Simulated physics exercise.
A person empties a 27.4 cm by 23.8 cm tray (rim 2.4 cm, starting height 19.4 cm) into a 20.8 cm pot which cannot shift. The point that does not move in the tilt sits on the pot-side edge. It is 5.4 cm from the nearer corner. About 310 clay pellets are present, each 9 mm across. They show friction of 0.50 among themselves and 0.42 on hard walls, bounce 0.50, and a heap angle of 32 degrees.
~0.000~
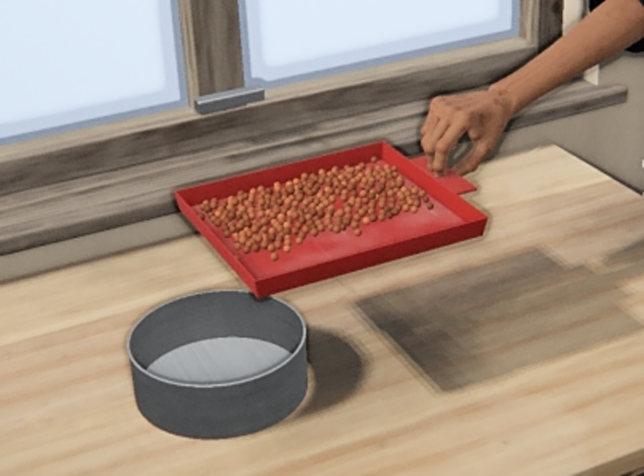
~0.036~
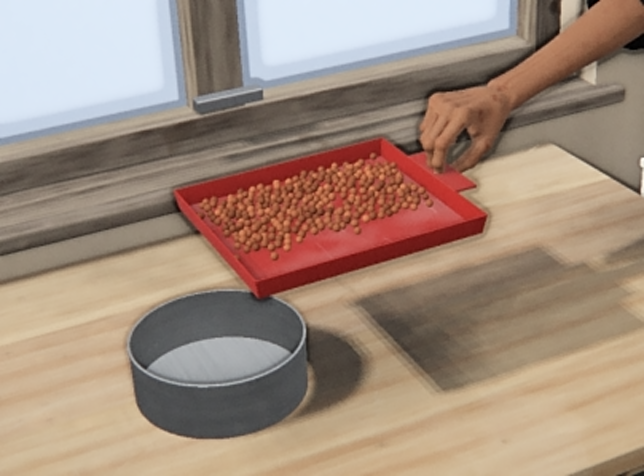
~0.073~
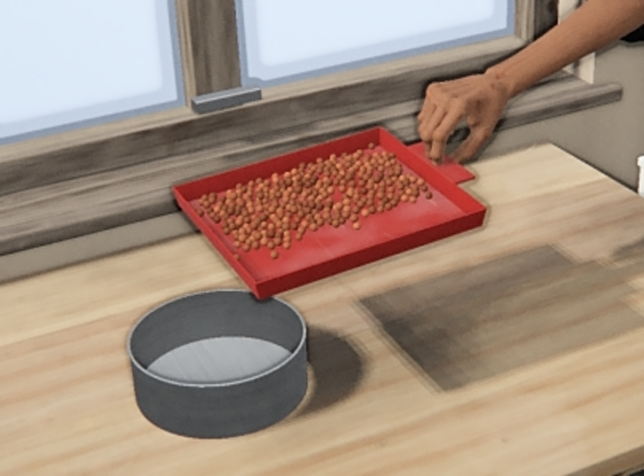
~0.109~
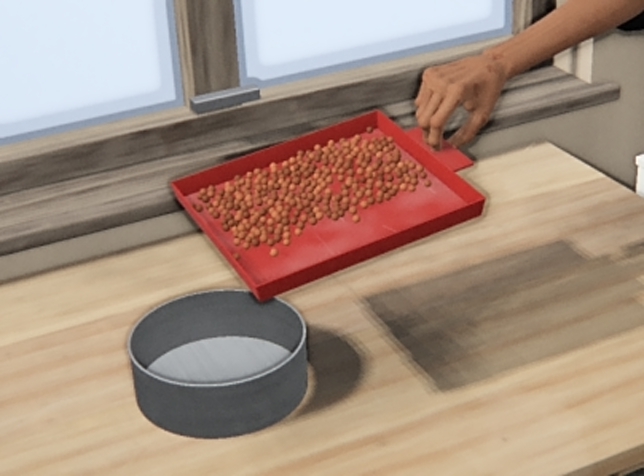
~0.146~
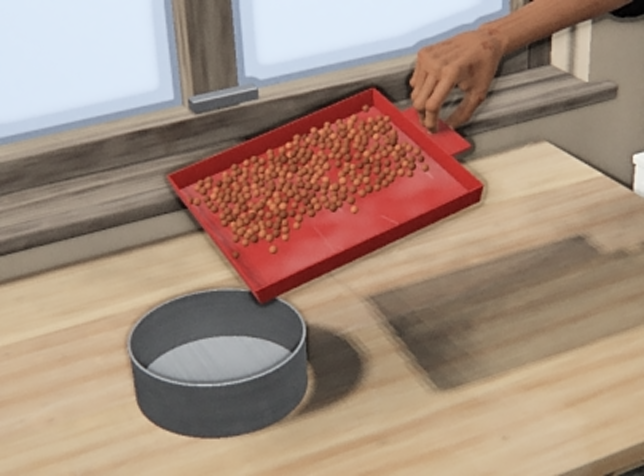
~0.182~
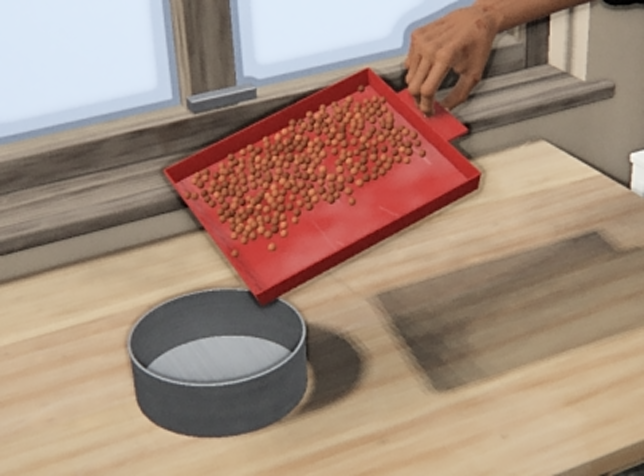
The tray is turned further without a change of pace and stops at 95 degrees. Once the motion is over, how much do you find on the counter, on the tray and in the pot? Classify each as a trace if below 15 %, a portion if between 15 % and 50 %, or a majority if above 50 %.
Counter: A majority. Tray: A trace. Pot: A trace.
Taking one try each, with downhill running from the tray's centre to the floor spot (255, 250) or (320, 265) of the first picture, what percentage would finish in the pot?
First try: About 30 percent; second try: About 0 percent.
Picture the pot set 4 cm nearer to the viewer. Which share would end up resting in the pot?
Then close to 15 per cent.
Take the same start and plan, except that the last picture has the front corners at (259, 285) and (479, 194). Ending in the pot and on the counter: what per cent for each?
You'd end with pot at 0 and counter at 100.
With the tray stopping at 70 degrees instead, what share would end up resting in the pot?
It would be near 0 per cent.
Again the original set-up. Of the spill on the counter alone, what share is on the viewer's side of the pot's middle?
I'd put it at around 100 per cent.
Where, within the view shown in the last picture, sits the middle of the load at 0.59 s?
Around (245, 271).
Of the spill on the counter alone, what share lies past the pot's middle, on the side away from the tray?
Share past the middle: Roughly 90 percent.
Then, at 0.43 s, tilt 58 degrees; the tray holds 100 %, the pot 0 %.
Then, at 0.59 s, tilt 82 degrees; the tray holds 95 %, the pot 0 %.
Then, at 0.88 s, tilt 95 degrees; the tray holds 5 %, the pot 0 %.
By 1.7 s all is still; counter 100 %, tray 0 %, pot 0 %.
